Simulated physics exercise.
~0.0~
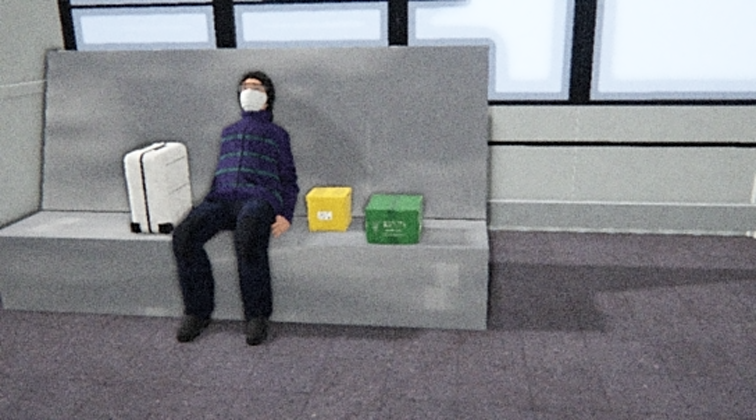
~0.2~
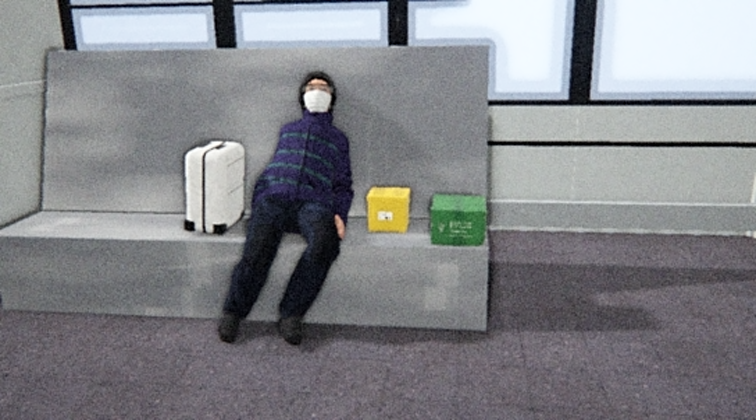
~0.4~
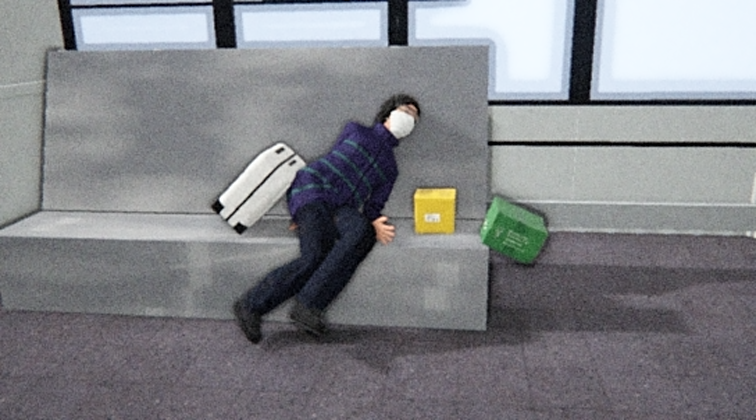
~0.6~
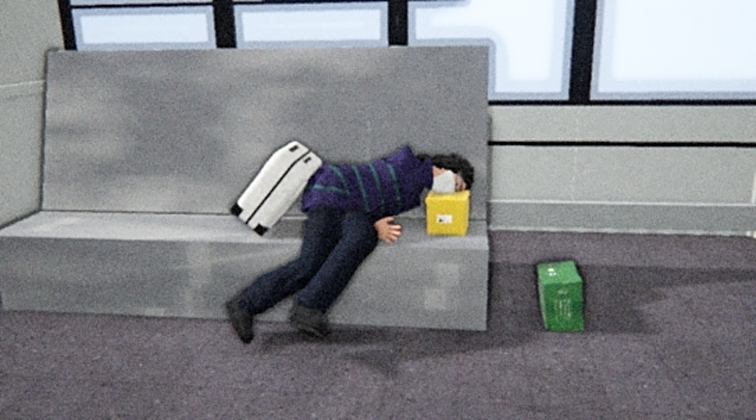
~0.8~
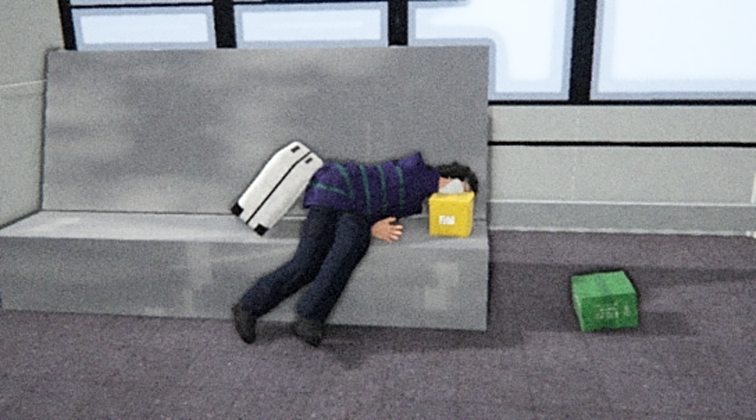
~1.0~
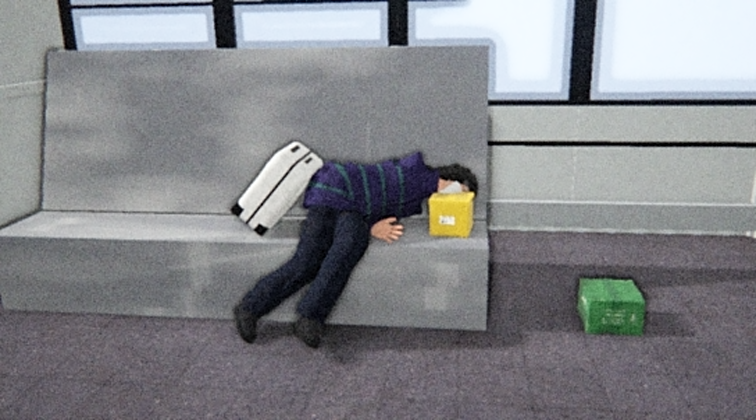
A person in a dark striped jacket and white face mask sits slumped on a long grey bench, with a white suitcase on the left and a yellow tub and a green carton on the right. The person and all three objects slide to the right along the seat. The suitcase tips over to lean against the person, who topples sideways as the green carton tilts off the bench end. The carton tumbles to the floor, rolls over farther right and comes to rest. The person ends slumped across the seat, head against the yellow tub, with the suitcase still leaning behind.
